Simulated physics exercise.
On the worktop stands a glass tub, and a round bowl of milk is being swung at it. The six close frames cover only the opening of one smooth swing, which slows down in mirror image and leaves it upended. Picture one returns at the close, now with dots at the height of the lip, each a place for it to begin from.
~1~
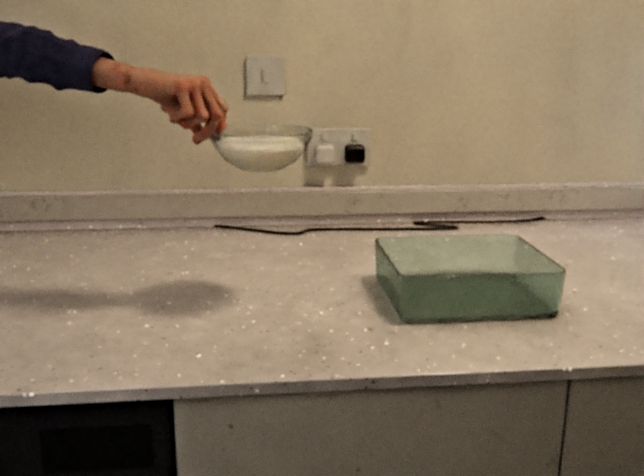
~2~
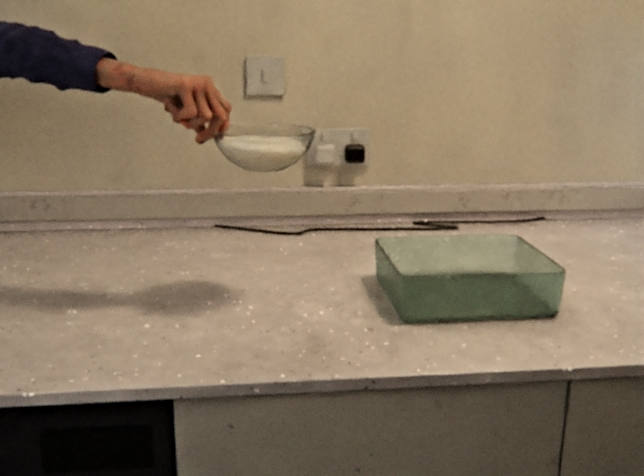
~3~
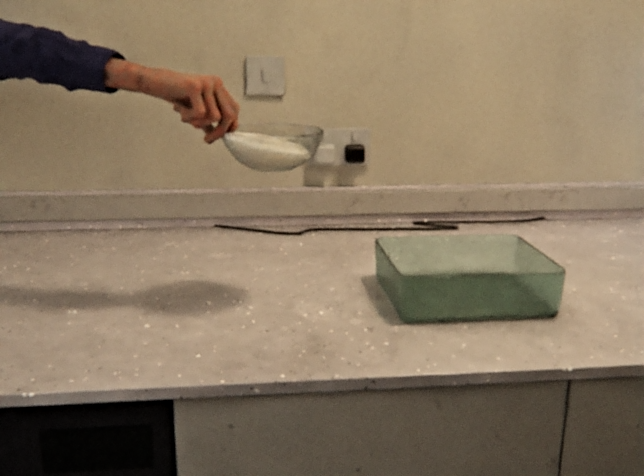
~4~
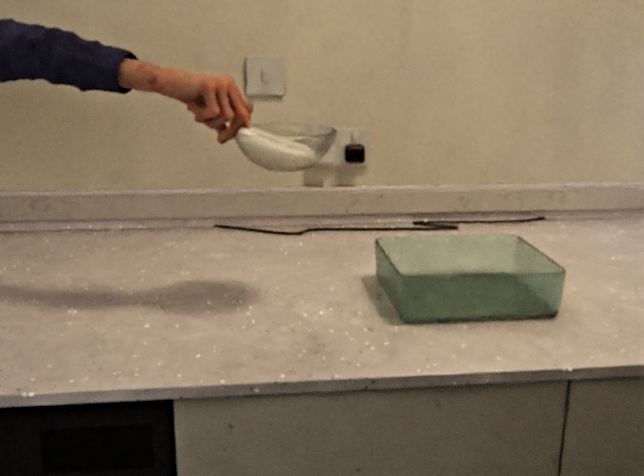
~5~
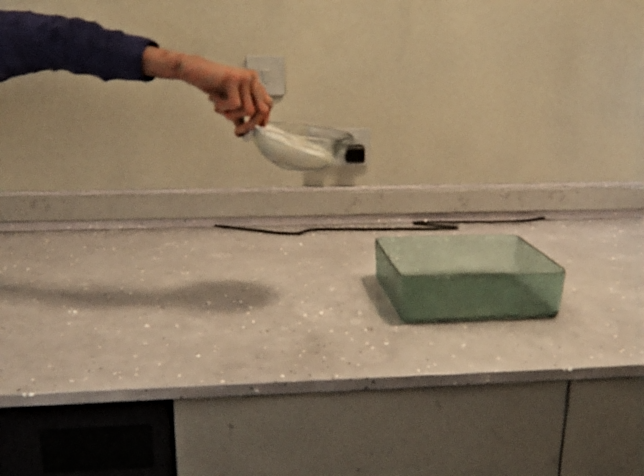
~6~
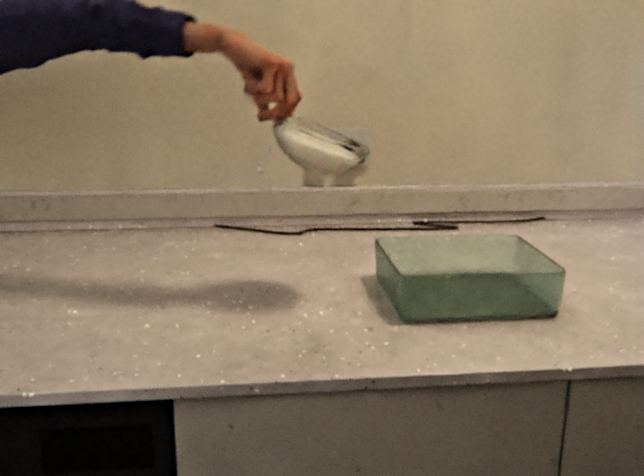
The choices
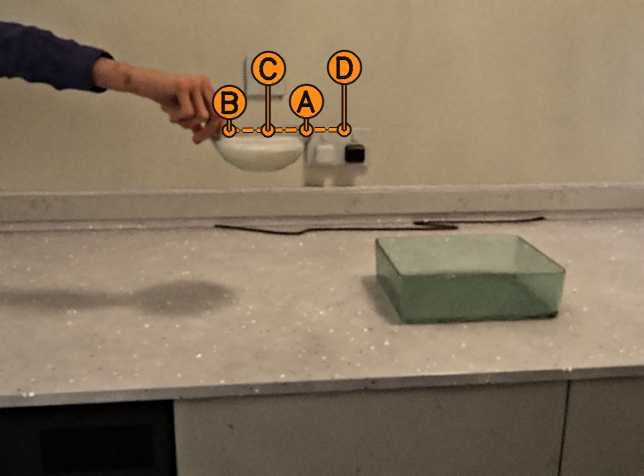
A hand in a dark blue sleeve held a clear round bowl of milk above a worktop, then moved it right toward a greenish glass tub, gradually tilting the bowl as it went.
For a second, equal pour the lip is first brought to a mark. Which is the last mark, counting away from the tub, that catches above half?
The limit is C.
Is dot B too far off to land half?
Yes.
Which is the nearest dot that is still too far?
The answer is B.
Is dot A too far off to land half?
No.
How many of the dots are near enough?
Three of the four.
On the marked copy, A at (306, 129); B at (229, 130); C at (268, 130); D at (344, 129).
Choosing A, about 72 % lands in the tub, 5 % falls short and 24 % goes beside or beyond.
Choosing B, about 20 % lands in the tub, 75 % falls short and 5 % goes beside or beyond.
Choosing C, about 65 % lands in the tub, 17 % falls short and 18 % goes beside or beyond.
Choosing D, about 68 % lands in the tub, 6 % falls short and 26 % goes beside or beyond.
